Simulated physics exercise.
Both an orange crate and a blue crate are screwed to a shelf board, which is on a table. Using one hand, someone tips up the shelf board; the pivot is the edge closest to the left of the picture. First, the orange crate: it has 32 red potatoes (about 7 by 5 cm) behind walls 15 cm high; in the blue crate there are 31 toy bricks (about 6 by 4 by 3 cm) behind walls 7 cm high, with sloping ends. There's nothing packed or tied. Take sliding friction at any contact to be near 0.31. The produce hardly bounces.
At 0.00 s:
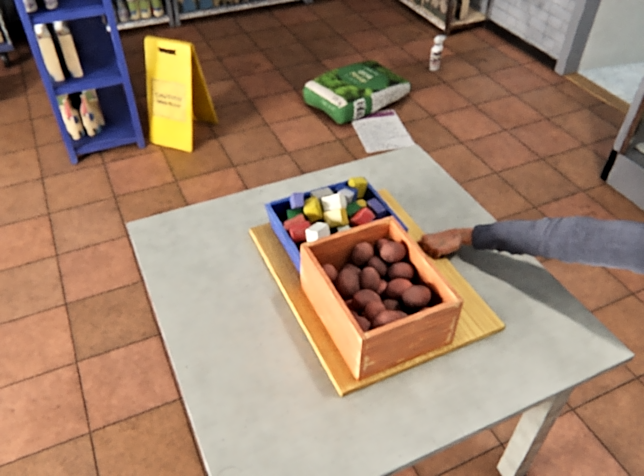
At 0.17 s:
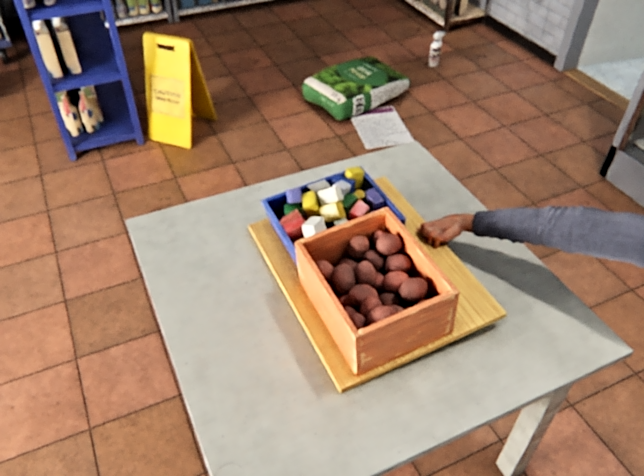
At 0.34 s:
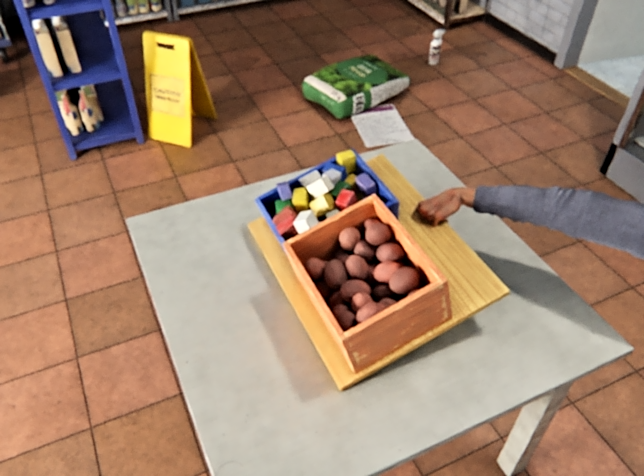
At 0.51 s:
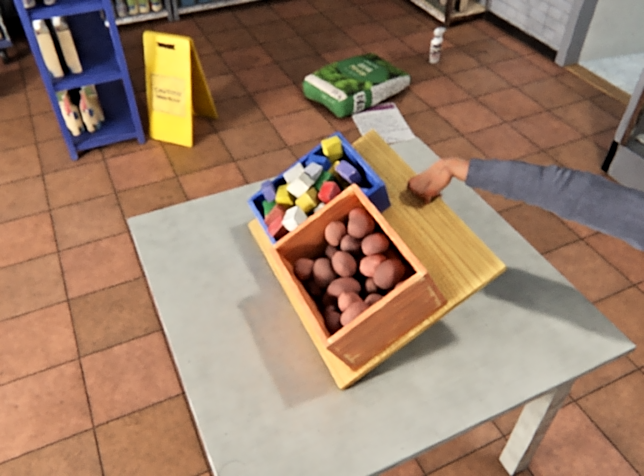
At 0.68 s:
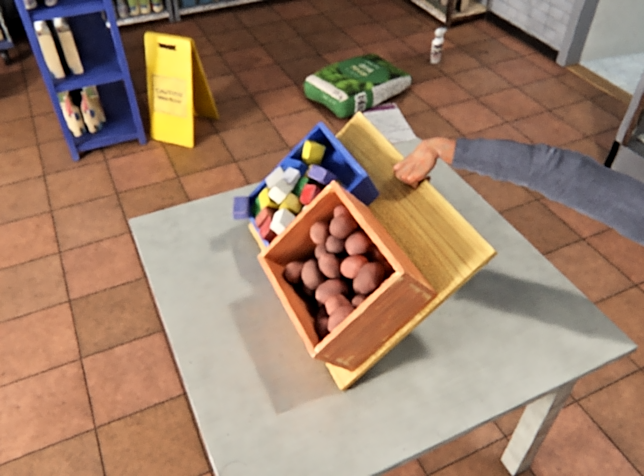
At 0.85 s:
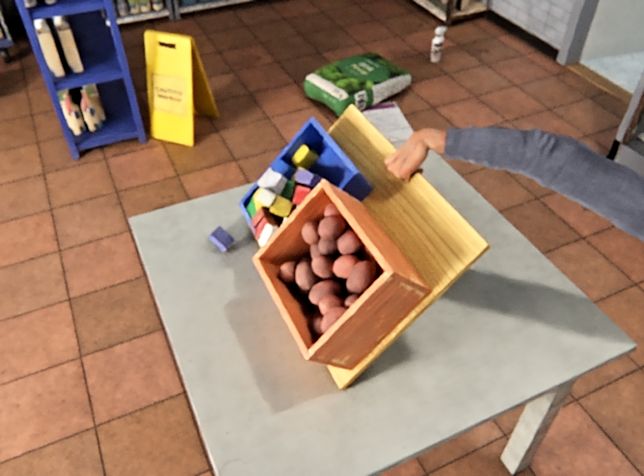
The clip opens on an orange crate of red potatoes and a blue crate of toy bricks, fixed to a wooden board lying flat on a table. A hand raises the board's right side steadily into a steep leftward tilt, and then one brick lies on the table left of the blue crate.
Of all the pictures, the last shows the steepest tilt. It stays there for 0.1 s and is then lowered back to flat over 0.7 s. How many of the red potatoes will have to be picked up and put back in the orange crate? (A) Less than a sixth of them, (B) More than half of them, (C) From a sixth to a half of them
Option A: Less than a sixth of them.
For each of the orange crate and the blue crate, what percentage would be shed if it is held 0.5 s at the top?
In that case you'd see orange crate shed 0 percent of its load and blue crate shed 10 percent.
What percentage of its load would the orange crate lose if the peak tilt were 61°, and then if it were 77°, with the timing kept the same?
It'd be 0 per cent the first time and 20 per cent the second time.
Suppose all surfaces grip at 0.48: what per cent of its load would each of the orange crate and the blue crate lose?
In that case the orange crate sheds 0 per cent, while the blue crate sheds 10 per cent.
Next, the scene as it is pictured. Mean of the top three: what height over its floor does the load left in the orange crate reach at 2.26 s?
Some 13 centimetres up.
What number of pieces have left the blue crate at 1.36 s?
The blue crate is at around 3.
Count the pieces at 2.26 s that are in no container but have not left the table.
Roughly 3.
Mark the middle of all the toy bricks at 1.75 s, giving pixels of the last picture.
I'd put the middle close to (322, 226).
After 1.07 s, tilt 41°; orange crate 32 in, 0 out and blue crate 29 in, 2 out.
After 1.36 s, tilt 16°; orange crate 32 in, 0 out and blue crate 28 in, 3 out.
After 1.75 s, tilt 0°; orange crate 32 in, 0 out and blue crate 28 in, 3 out.
When it is over (at 2.26 s), orange crate 32 in, 0 out and blue crate 28 in, 3 out. Asked share, 0 of 32, 0 per cent.
